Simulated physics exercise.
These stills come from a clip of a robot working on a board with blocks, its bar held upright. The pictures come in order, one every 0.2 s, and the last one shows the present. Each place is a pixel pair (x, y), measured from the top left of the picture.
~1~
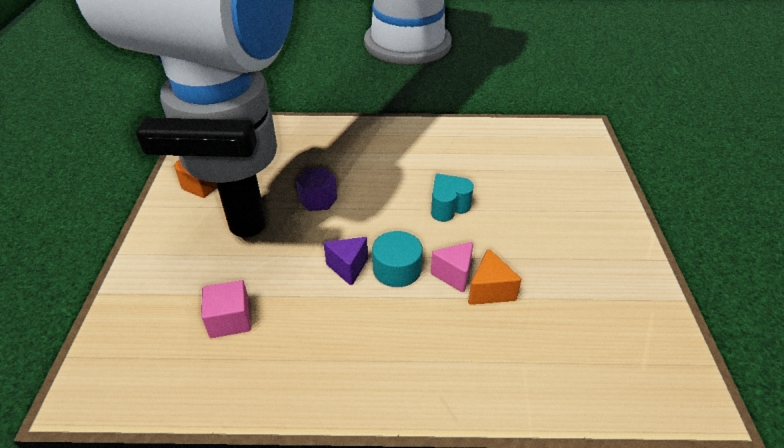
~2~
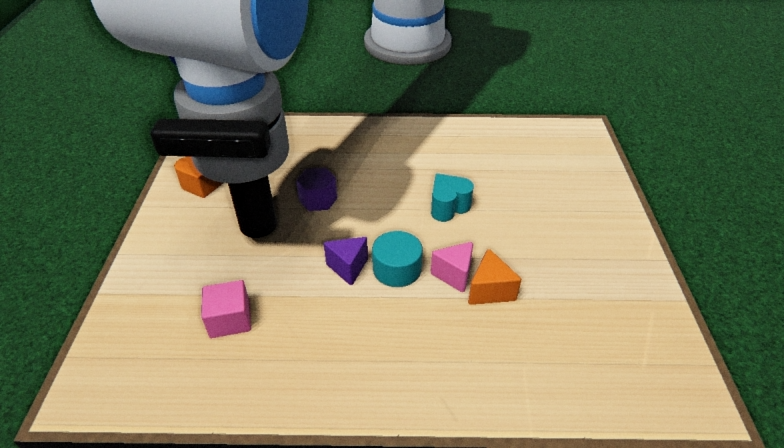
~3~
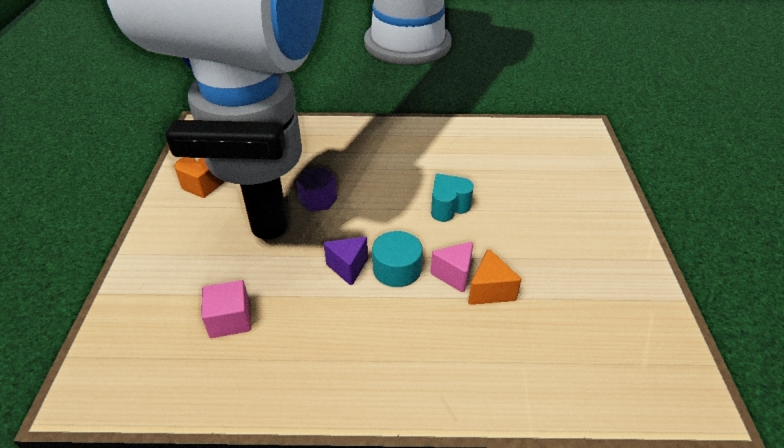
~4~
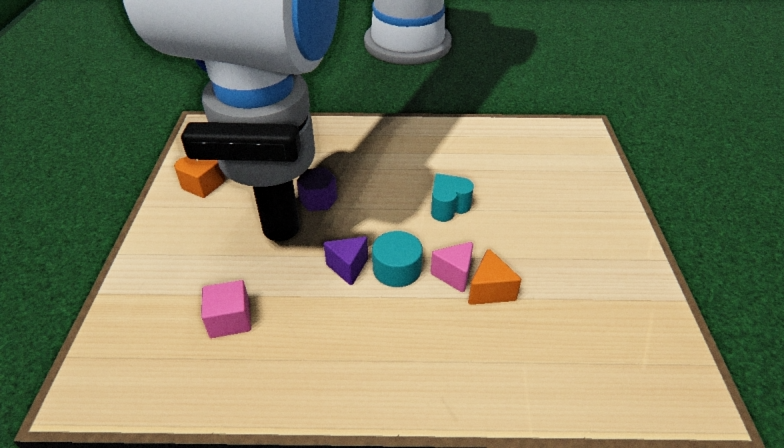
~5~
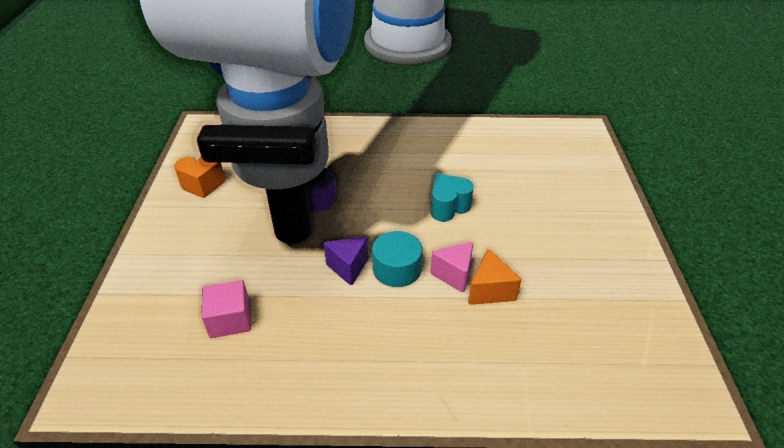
The video shows a robot arm with a dark bar moving slowly to the right over a wooden board, drawing nearer to a purple triangular block, while the turquoise, pink, orange and purple blocks all stay still.
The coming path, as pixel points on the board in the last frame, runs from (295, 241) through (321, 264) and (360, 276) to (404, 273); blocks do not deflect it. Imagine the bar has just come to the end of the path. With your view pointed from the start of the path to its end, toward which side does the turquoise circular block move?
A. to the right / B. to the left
The correct letter is B.
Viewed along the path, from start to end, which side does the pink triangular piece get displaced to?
Seen from start to end, it moves left.
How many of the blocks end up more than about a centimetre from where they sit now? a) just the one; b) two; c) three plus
c
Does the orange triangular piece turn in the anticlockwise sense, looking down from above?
I'd say no.
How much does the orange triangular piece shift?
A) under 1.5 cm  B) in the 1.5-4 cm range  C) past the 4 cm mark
Correct choice: A.
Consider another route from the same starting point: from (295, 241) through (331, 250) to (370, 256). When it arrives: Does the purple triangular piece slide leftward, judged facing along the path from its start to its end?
No, that is not what happens.
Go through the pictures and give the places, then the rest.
In the first frame, tip of the bar (248, 225), middles of tops, purple triangular piece (347, 247), turquoise circular block (397, 247), pink triangular piece (457, 254), orange triangular piece (494, 269).
In the second frame, bar (259, 225), nothing pushed.
In the third frame, bar (270, 227), nothing pushed.
In the fourth frame, bar (281, 229), nothing pushed.
In the fifth frame, bar (293, 231), purple triangular piece (347, 247), turquoise circular block (397, 247), pink triangular piece (457, 254), orange triangular piece (494, 269).
What follows on the original path. One third of the way, bar (320, 254); purple triangular piece (358, 252), turned 20° anticlockwise.
Two thirds of the way, bar (360, 265); purple triangular piece (382, 277), turned 55° anticlockwise; turquoise circular block (404, 247).
At the end, bar (404, 262); purple triangular piece (394, 281); turquoise circular block (443, 235); pink triangular piece (484, 247), turned 50° clockwise; orange triangular piece (500, 271), turned 25° clockwise.
